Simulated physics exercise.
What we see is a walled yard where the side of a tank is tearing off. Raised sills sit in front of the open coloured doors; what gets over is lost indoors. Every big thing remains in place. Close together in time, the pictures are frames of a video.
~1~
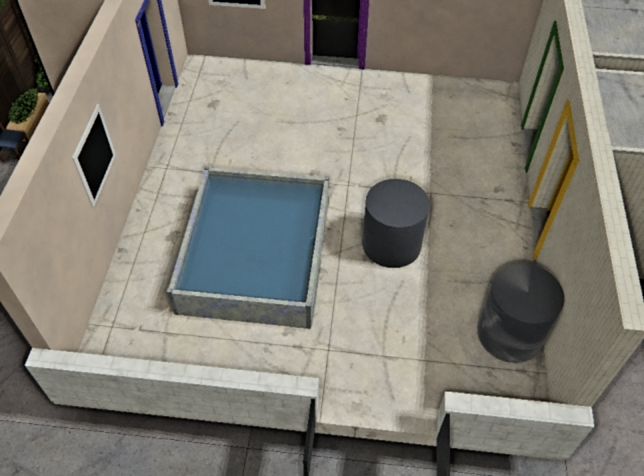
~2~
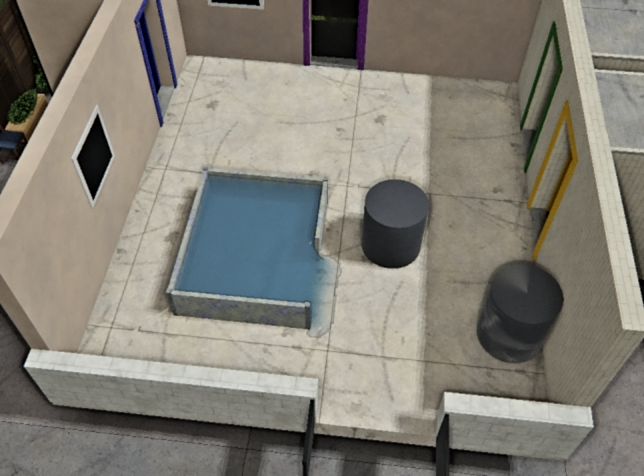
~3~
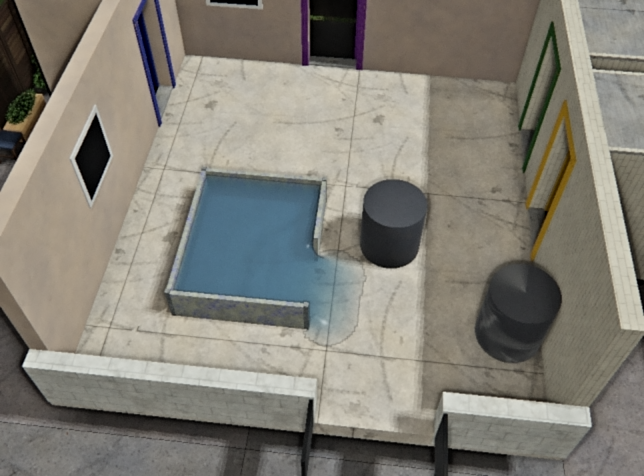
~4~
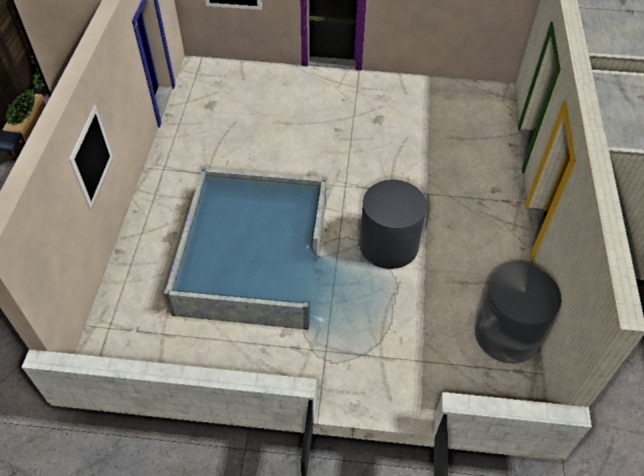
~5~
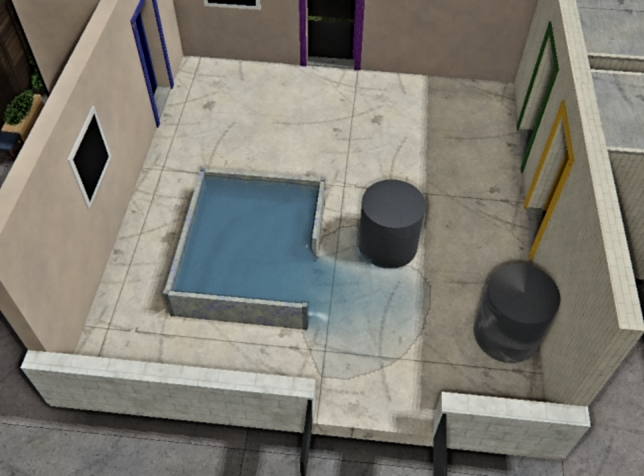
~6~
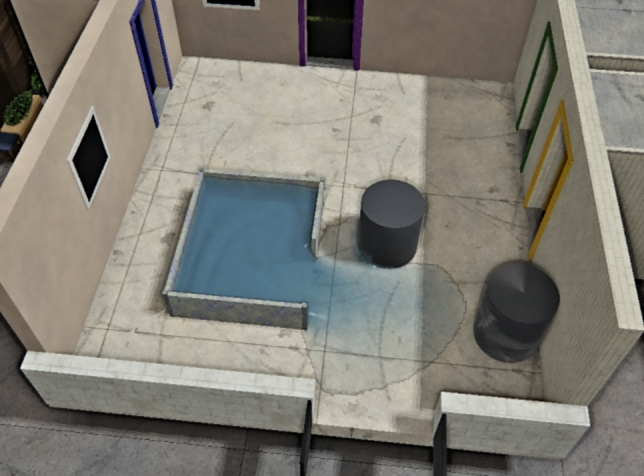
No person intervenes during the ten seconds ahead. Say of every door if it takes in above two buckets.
The green door ends up within two buckets; the yellow door ends up over two buckets; the blue door ends up within two buckets; the purple door ends up within two buckets.
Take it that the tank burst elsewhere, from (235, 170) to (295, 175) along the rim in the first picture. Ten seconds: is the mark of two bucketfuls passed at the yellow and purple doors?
Note - yellow door: Short of the mark, purple door: Past the mark.
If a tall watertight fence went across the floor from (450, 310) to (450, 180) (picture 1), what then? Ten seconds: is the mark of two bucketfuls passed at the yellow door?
Yellow door: Undershoots.
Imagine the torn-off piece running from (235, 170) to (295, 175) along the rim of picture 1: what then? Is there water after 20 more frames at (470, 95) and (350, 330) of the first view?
Submerged, then unwetted.
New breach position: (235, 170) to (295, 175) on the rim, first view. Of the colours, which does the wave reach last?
It's the one in yellow.
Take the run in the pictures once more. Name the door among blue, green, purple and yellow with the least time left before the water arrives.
That would be the yellow one.
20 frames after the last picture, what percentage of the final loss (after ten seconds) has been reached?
Roughly 20 percent of it.
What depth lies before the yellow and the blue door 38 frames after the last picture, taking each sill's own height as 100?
Depth ratios, approx.: 160 and 0 percent.
A moment on, water covers 20 % of the floor; the green door not reached, the yellow door not reached, the blue door not reached, the purple door not reached.
Next, water covers 20 % of the floor; the green door not reached, the yellow door wet at the sill, nothing in, the blue door not reached, the purple door not reached.
Then, water covers 30 % of the floor; the green door wet at the sill, nothing in, the yellow door under two buckets in, the blue door not reached, the purple door not reached.
Later, water covers 45 % of the floor; the green door wet at the sill, nothing in, the yellow door over two buckets in, the blue door not reached, the purple door wet at the sill, nothing in.
In the end, water covers 65 % of the floor; the green door wet at the sill, nothing in, the yellow door over two buckets in, the blue door not reached, the purple door wet at the sill, nothing in.
